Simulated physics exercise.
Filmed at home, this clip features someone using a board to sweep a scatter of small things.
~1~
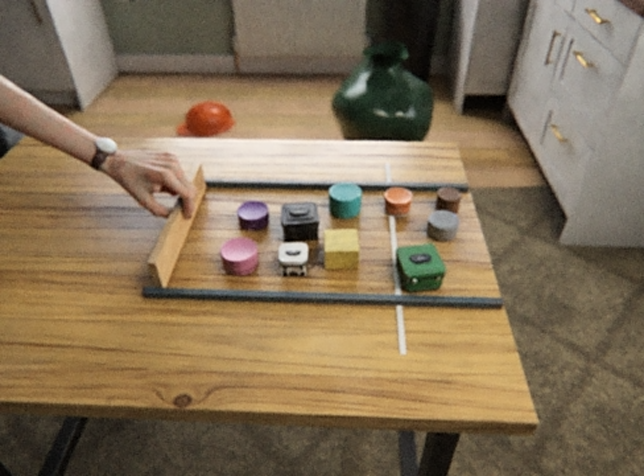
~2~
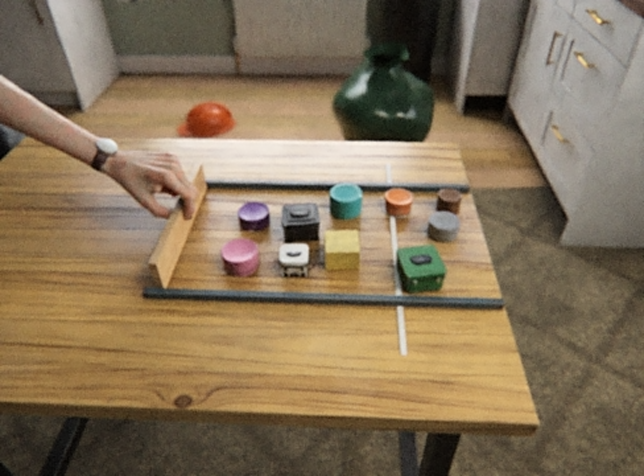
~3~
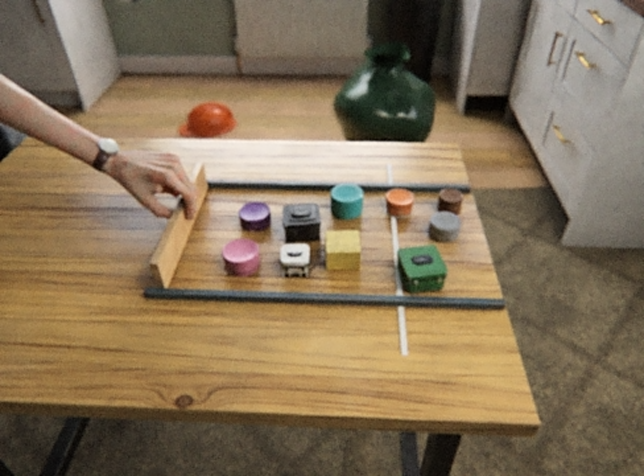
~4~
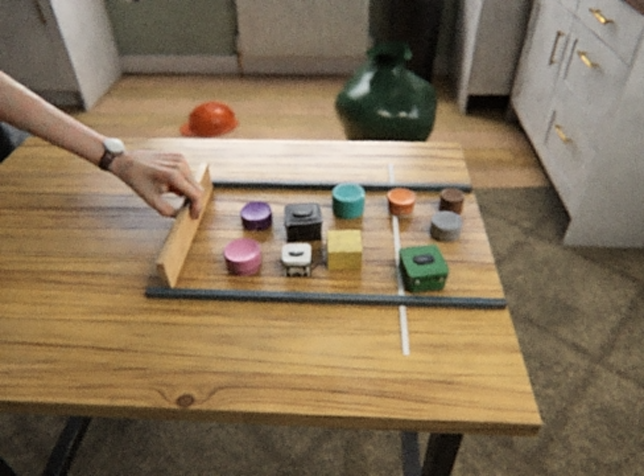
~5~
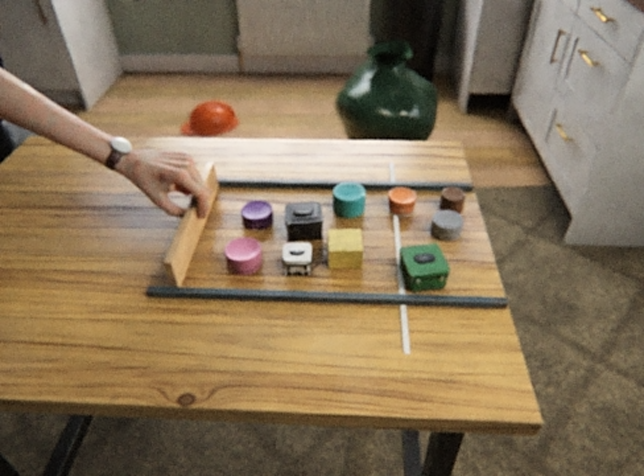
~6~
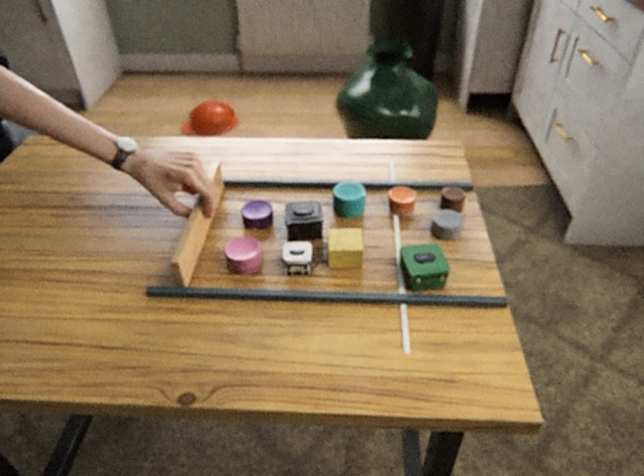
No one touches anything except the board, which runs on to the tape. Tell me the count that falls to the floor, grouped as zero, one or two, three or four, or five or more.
The count is zero.
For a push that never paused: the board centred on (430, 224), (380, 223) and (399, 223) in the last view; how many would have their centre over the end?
Past-the-end tally - position 1: 2, position 2: 0, position 3: 0.
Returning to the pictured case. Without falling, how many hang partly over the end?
The number would be 0.
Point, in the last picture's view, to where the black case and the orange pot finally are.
Final spots - black case (421, 230), orange pot (436, 203).
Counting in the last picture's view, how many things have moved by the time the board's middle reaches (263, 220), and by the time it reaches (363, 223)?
At the first place 4, at the second 8.
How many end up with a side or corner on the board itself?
Contact count: 5.
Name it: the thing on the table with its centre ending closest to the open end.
That'd be the brown lid, foremost of the lot.
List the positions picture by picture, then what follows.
The first picture shows brown lid (448, 201); grey lid (443, 226); green case (419, 268); board (181, 220); tape (394, 239).
The second picture shows grey lid (444, 227); board (182, 220).
The third picture shows green case (421, 269); purple tub (255, 217).
The fourth picture shows brown lid (452, 202); white case (297, 260).
The fifth picture shows grey lid (447, 226); pink tub (244, 256).
The sixth picture shows brown lid (453, 201); grey lid (447, 225); green case (423, 267); board (201, 219); tape (398, 237).
A little later, none off yet; brown lid at rest near (453, 201); grey lid at rest near (447, 225); green case at rest near (423, 267).
Next, none off yet; brown lid at rest near (453, 201); grey lid at rest near (447, 225); green case shifted a little near (436, 272).
When it is over, the number that fall off is zero.
